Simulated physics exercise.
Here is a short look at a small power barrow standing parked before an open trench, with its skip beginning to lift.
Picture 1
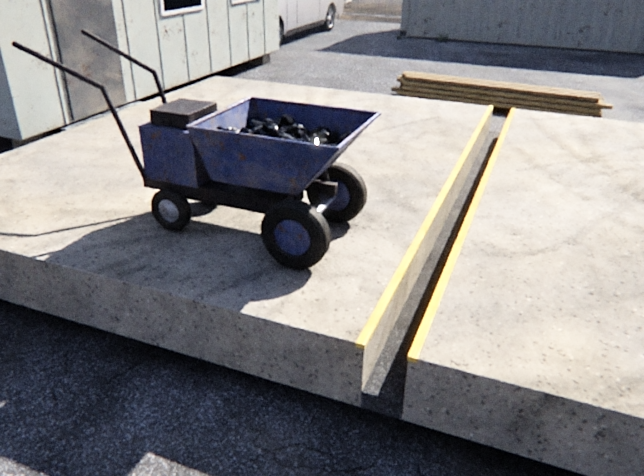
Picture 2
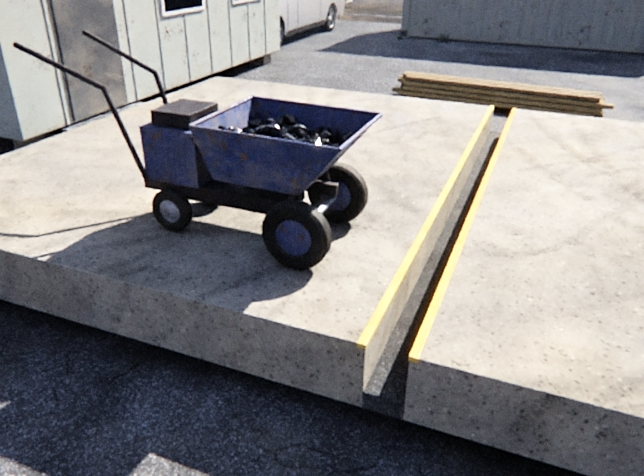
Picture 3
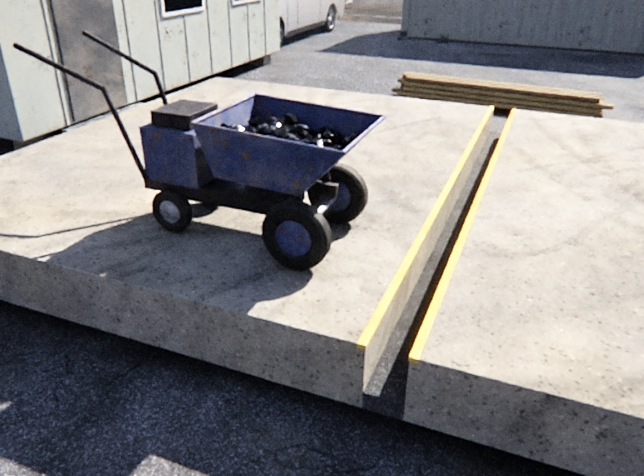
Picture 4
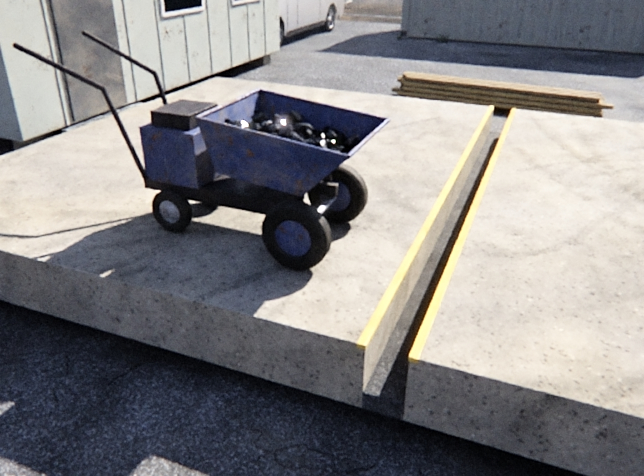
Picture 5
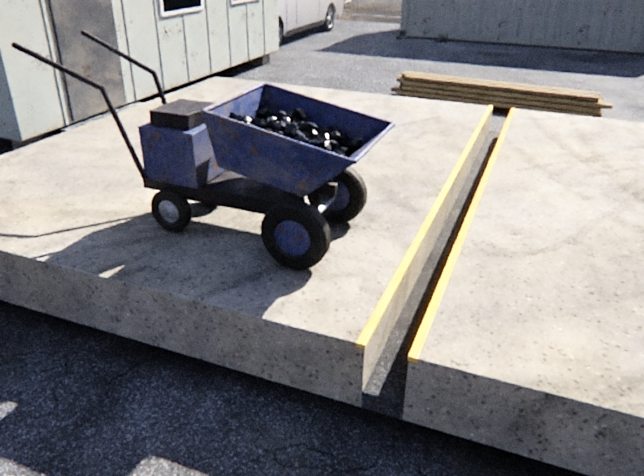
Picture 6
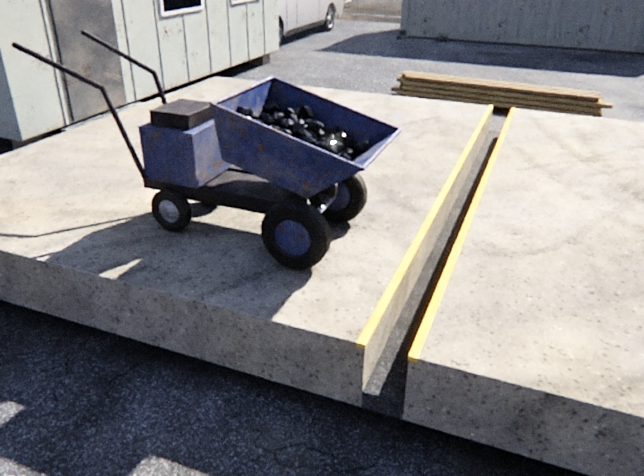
The footage shows a small blue power barrow loaded with dark lumps of coal, parked on a concrete slab before a narrow, yellow-edged trench; its skip starts level, then gradually tilts forward to the right while the wheels stay still.
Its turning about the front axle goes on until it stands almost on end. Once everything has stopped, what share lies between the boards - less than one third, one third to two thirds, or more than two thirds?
Watching it, what goes in is in excess of two thirds of the load.
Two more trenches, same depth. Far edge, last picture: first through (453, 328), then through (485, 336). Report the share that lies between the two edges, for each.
The first case gives close to 100 per cent and the second close to 100 per cent.
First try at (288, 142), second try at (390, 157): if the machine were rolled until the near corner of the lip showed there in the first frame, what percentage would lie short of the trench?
You'd get 30 in a hundred the first time and 0 in a hundred the second.
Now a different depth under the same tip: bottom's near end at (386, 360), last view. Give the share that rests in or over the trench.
It works out to some 40 per cent.
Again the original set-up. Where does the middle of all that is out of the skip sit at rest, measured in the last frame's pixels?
The centre settles at about (428, 281).
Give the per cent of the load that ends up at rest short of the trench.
About 0 %.
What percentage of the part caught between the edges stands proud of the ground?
Something like 10 in a hundred.
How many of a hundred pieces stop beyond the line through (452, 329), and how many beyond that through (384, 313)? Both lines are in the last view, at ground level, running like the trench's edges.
That's 10 per cent for the first and 100 per cent for the second.
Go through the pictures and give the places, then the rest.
In the first picture, lip of the skip at (337, 149), level; top of the load at (265, 137), lumps of coal; first edge of the trench at (378, 311); far edge at (427, 322), the trench under half as wide as the skip, and about as deep as wide.
In the second picture, lip of the skip at (339, 150), level; top of the load at (270, 130).
In the third picture, lip of the skip at (343, 153), tipped barely; top of the load at (271, 132).
In the fourth picture, lip of the skip at (348, 157), tipped a little; top of the load at (269, 130).
In the fifth picture, lip of the skip at (354, 162), tipped a little; top of the load at (264, 134).
In the sixth picture, lip of the skip at (362, 169), tipped clearly; top of the load at (271, 130); first edge of the trench at (379, 311); far edge at (427, 322).
Soon after the last picture, skip tipped steeply; all in the skip.
A little later, skip tipped steeply; most in the skip; a small part in or heaped over the trench; a stray few beyond it.
Later still, skip tipped right over; a small part in the skip; most in or heaped over the trench; about a quarter beyond it.
At rest, skip tipped right over; a stray few short of the trench; most in or heaped over the trench; about a quarter beyond it.
